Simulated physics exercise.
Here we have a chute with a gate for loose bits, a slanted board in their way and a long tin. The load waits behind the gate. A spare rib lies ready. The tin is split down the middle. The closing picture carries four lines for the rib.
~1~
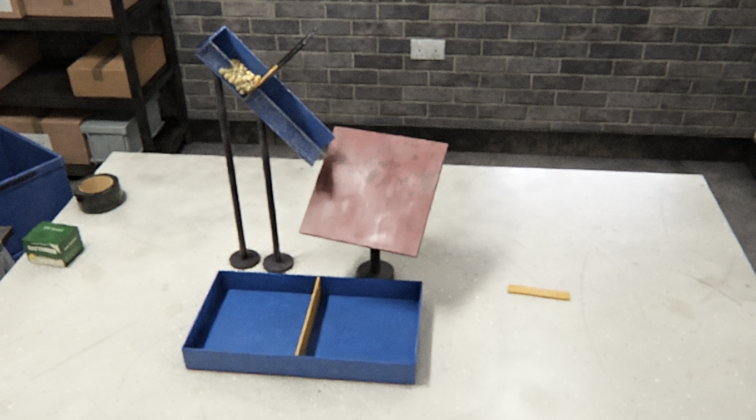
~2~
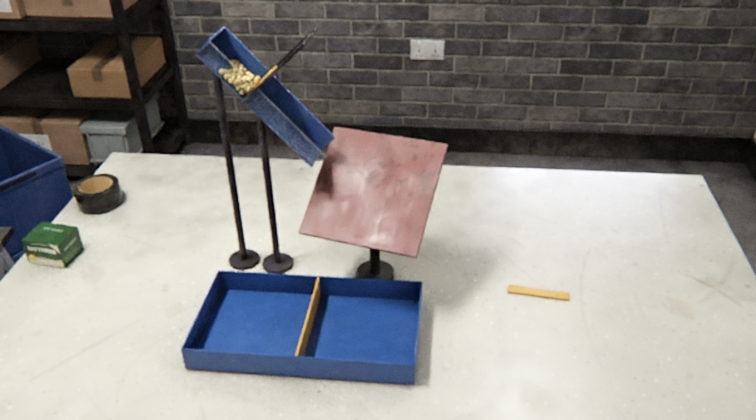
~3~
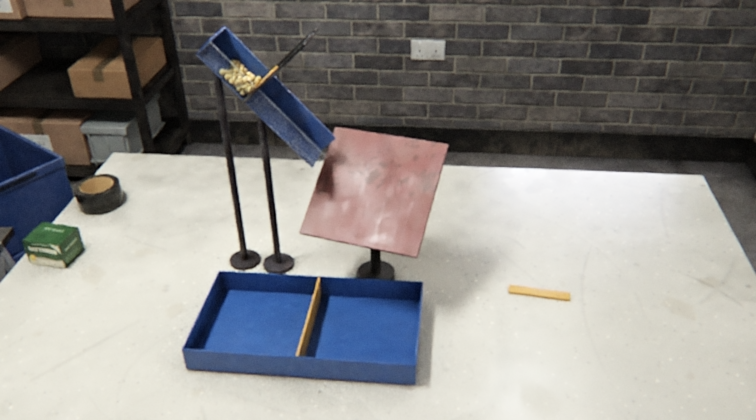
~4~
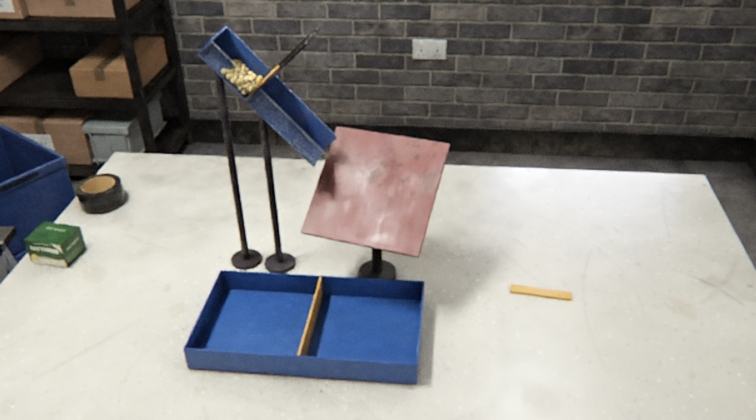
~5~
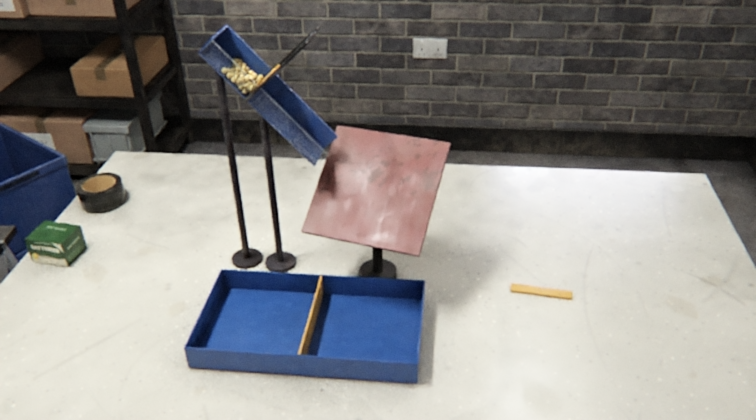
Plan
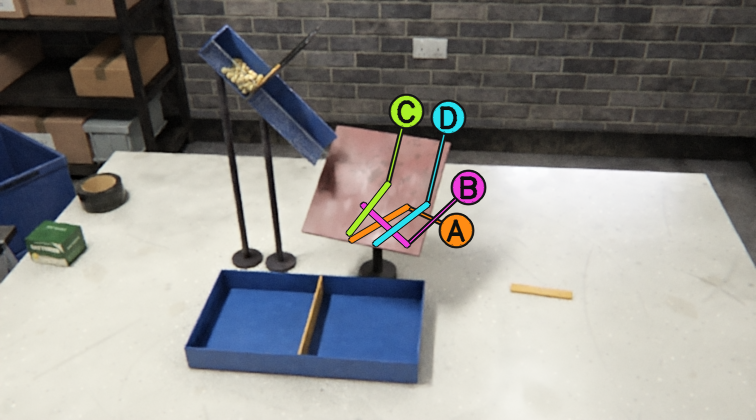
Nothing moved apart from a slight shift of the view; the pale beans stayed heaped behind the gate in the sloping blue chute, beside a tilted reddish board and above a divided blue tin.
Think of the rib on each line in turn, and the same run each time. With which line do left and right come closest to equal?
Best: C.
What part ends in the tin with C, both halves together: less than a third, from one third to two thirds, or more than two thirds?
More than two thirds.
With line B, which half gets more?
More lands on the right.
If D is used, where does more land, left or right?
More lands on the right.
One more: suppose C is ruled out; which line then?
A it is.
On the marked copy, line A from (407, 207) to (351, 239); line B from (363, 205) to (407, 244); line C from (387, 184) to (349, 233); line D from (427, 204) to (375, 243).
For line A, of what is caught, roughly a quarter in the left half, the larger part in the right.
For line B, of what is caught, just a few in the left half, almost all in the right.
For line C, of what is caught, roughly half in the left half, roughly half in the right.
For line D, of what is caught, just a few in the left half, almost all in the right.
